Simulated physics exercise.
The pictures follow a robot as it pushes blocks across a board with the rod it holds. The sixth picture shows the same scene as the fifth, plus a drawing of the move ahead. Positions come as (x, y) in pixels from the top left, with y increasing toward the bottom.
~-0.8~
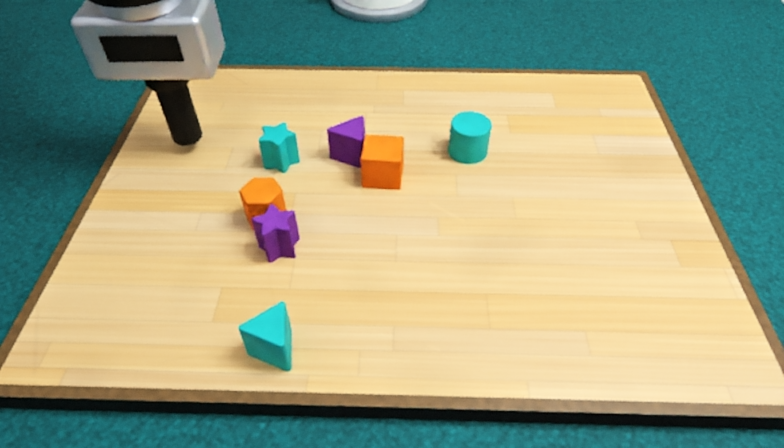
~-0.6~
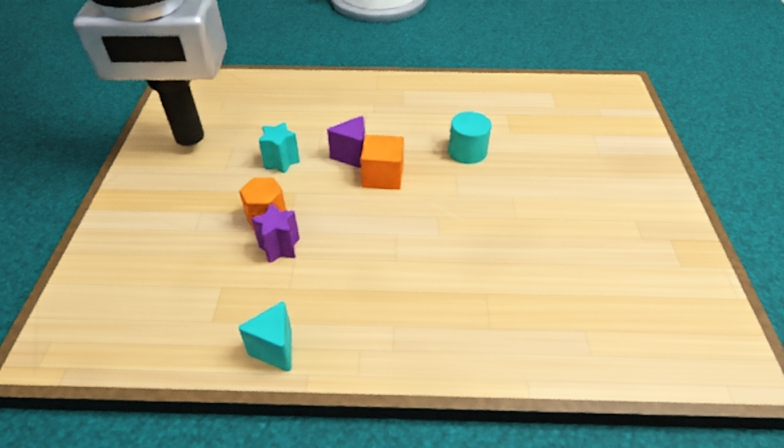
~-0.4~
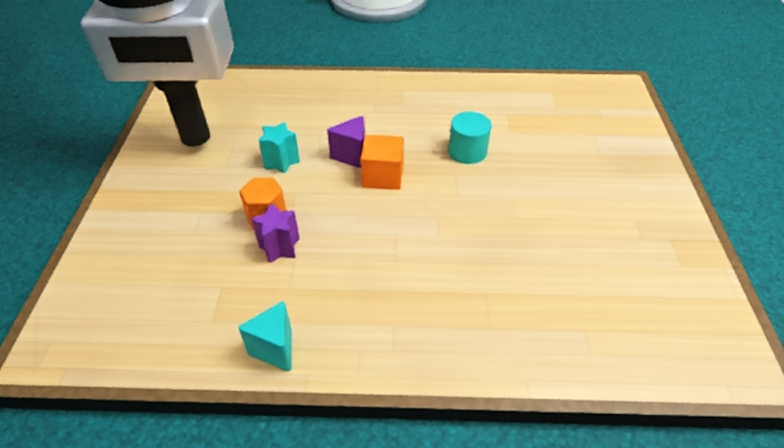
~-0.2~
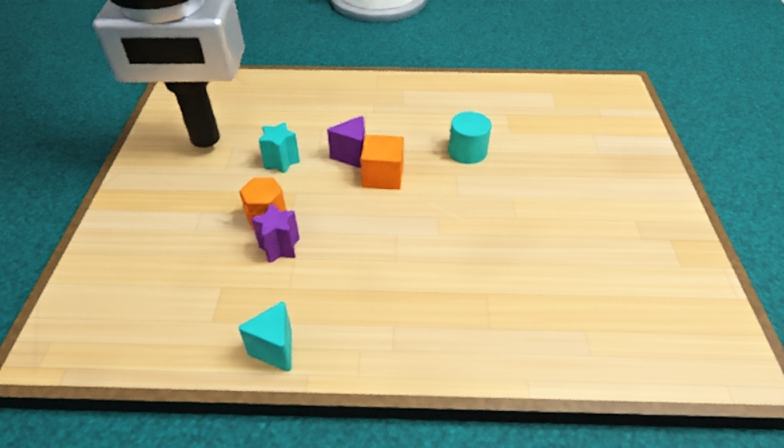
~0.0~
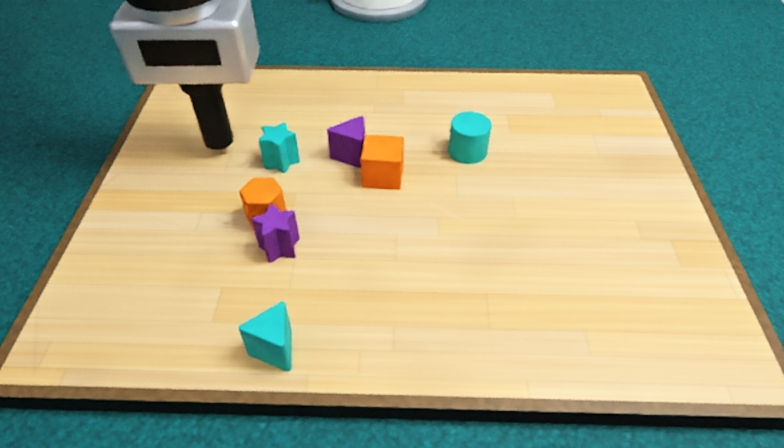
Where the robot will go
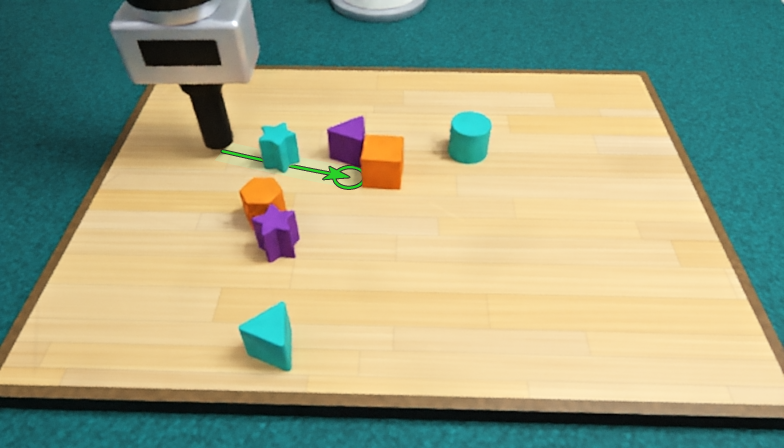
A black rod moves slightly right near the turquoise star-shaped block, while the blocks stay still.
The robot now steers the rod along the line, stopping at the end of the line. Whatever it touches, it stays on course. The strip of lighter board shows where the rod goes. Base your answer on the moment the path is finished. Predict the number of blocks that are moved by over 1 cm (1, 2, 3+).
The way I see it, the answer is three or more.
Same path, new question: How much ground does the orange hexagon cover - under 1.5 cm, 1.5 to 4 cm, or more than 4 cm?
It goes under 1.5 cm.
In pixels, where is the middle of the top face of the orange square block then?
Its top middle is near (410, 148).
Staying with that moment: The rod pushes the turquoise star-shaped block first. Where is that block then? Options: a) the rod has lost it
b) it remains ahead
I'll go with b - it remains ahead.
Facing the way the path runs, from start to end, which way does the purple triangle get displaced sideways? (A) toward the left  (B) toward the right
Letter A.
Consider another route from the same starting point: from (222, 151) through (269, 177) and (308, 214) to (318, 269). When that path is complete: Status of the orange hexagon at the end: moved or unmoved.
The orange hexagon will stay where it is.
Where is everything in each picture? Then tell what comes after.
Rod's lower end at (188, 137); orange hexagon at (261, 190); turquoise star-shaped block at (276, 133); purple triangle at (350, 127); orange square block at (383, 147), in the first frame.
Rod at (190, 137); blocks still, in the second frame.
Rod at (196, 138); blocks still, in the third frame.
Rod at (206, 139); blocks still, in the fourth frame.
Rod at (219, 141); orange hexagon at (261, 190); turquoise star-shaped block at (276, 133); purple triangle at (350, 127); orange square block at (383, 147), in the fifth frame.
Drawn move, straight from (222, 151) to (350, 177).
The first path, step by step. One third of the way, rod at (262, 150); turquoise star-shaped block at (287, 134).
Two thirds of the way, rod at (305, 159); turquoise star-shaped block at (334, 137), turned 20° anticlockwise; purple triangle at (360, 125), turned 15° clockwise.
At the end, rod at (349, 167); orange hexagon still; turquoise star-shaped block at (375, 141), turned 25° anticlockwise; purple triangle at (371, 119); orange square block at (410, 148).
